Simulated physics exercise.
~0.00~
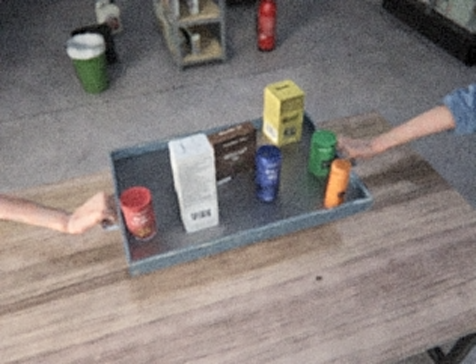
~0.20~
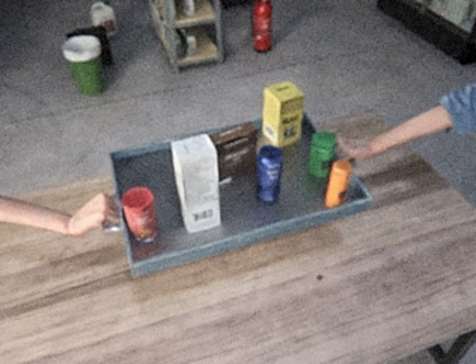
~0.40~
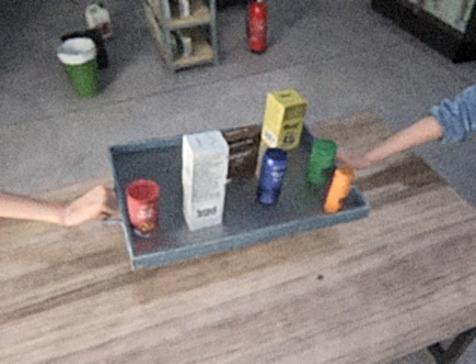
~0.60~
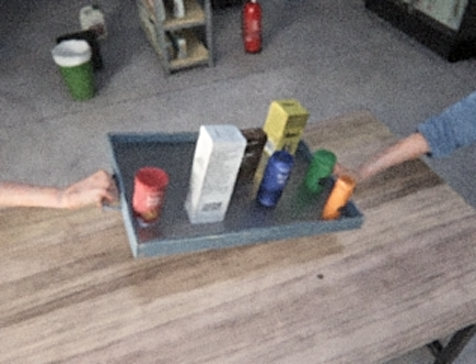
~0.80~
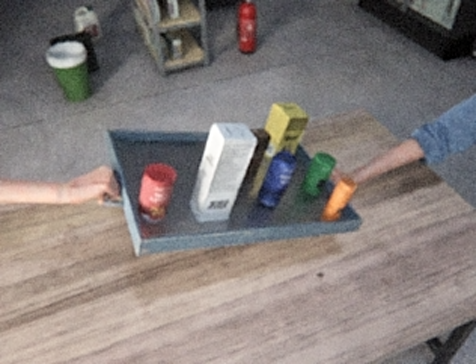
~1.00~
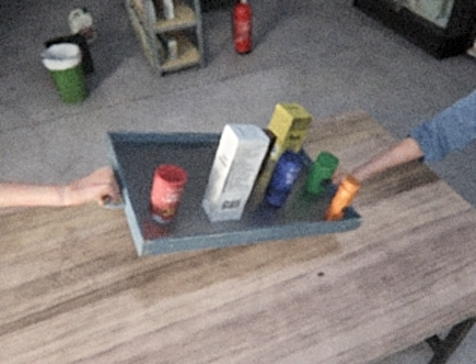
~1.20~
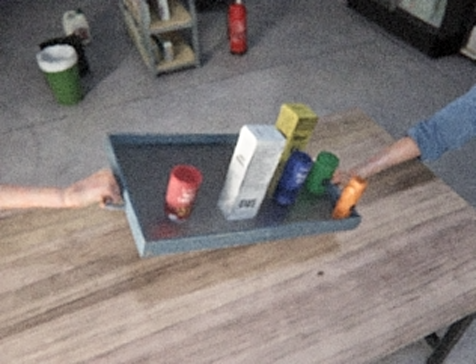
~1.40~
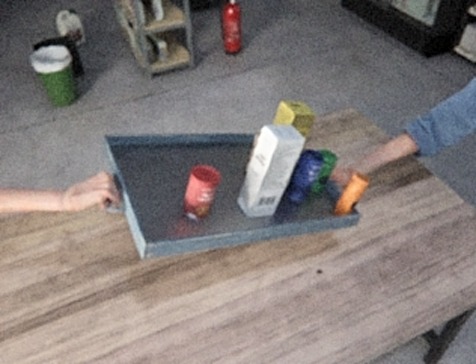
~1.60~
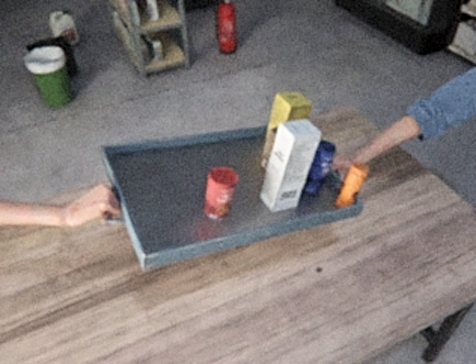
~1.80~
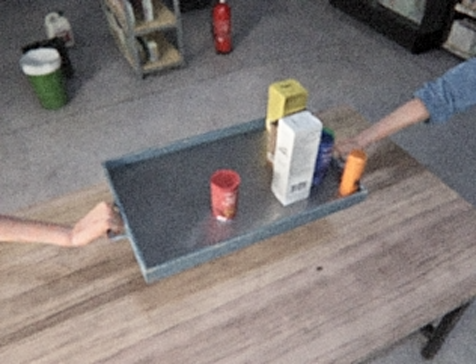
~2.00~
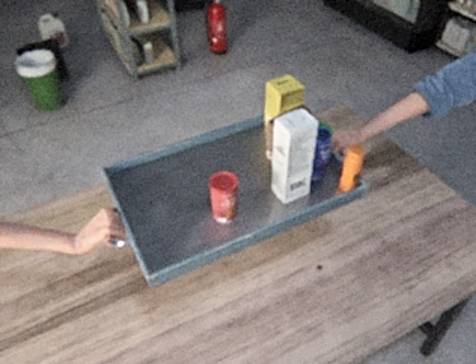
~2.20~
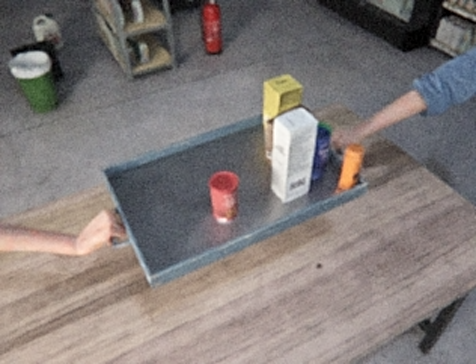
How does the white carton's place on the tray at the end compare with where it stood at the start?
At the start the white carton stood left of the middle of the tray, near the red tin. By the end it stood toward the right end, close to the yellow carton and the blue can.
